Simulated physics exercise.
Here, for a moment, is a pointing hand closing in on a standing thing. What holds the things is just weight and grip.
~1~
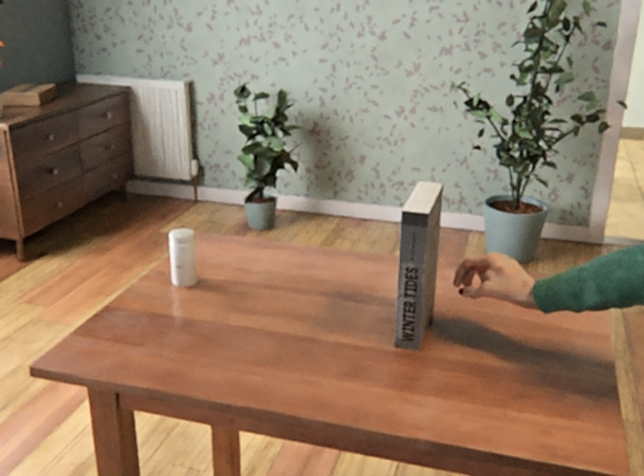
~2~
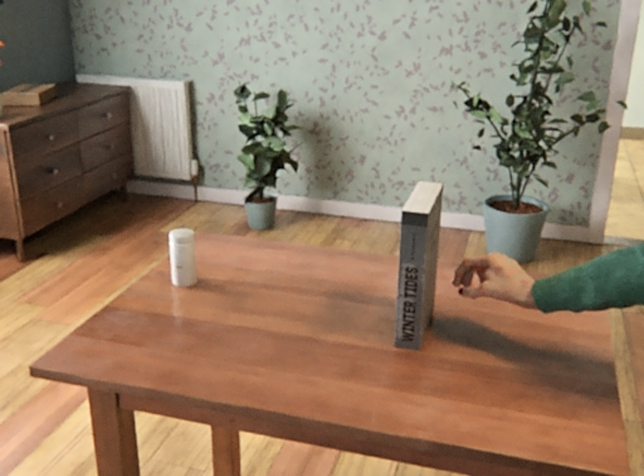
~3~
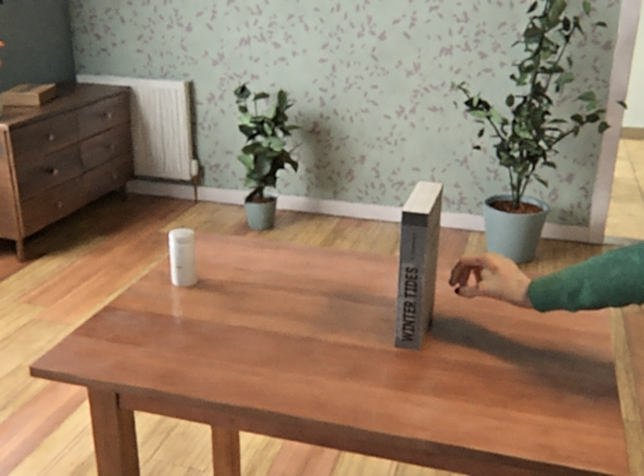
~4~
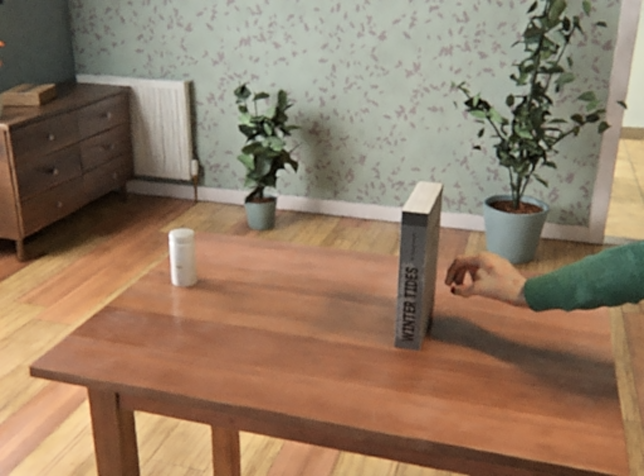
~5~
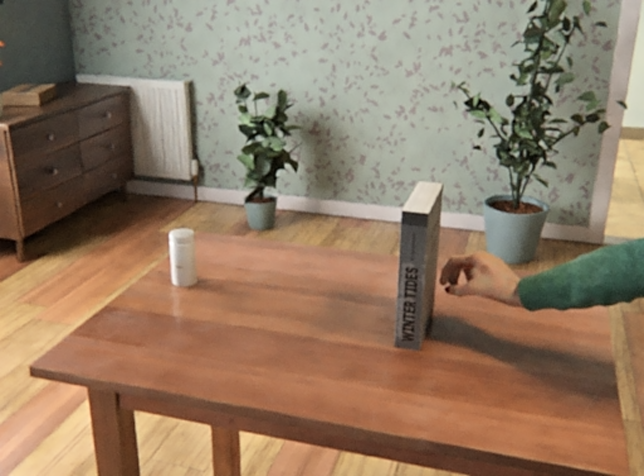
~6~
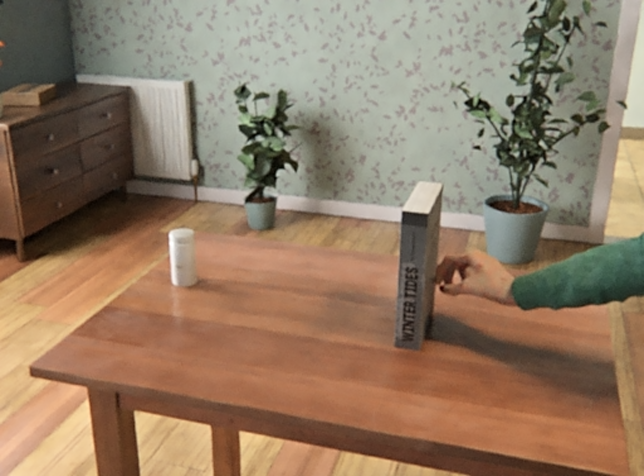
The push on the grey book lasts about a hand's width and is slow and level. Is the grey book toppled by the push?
I expect it to come down.
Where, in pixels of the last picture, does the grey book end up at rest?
It winds up at roughly (324, 303).
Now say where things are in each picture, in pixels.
Grey book (419, 264), in the first picture.
Grey book (419, 264), in the second picture.
Grey book (419, 264), in the third picture.
Grey book (419, 264), in the fourth picture.
Grey book (419, 264), in the fifth picture.
Grey book (419, 264), in the sixth picture.
Then, 0.30 s after the last picture, grey book tipped 12° from how it was near (401, 261).
Then, 0.60 s after the last picture, grey book tipped 70° from how it was near (342, 285).
Then, 0.80 s after the last picture, grey book on its side near (324, 303).
At rest, tipped over on the table, grey book. Seen from the same camera at the end, grey book near (323, 303).
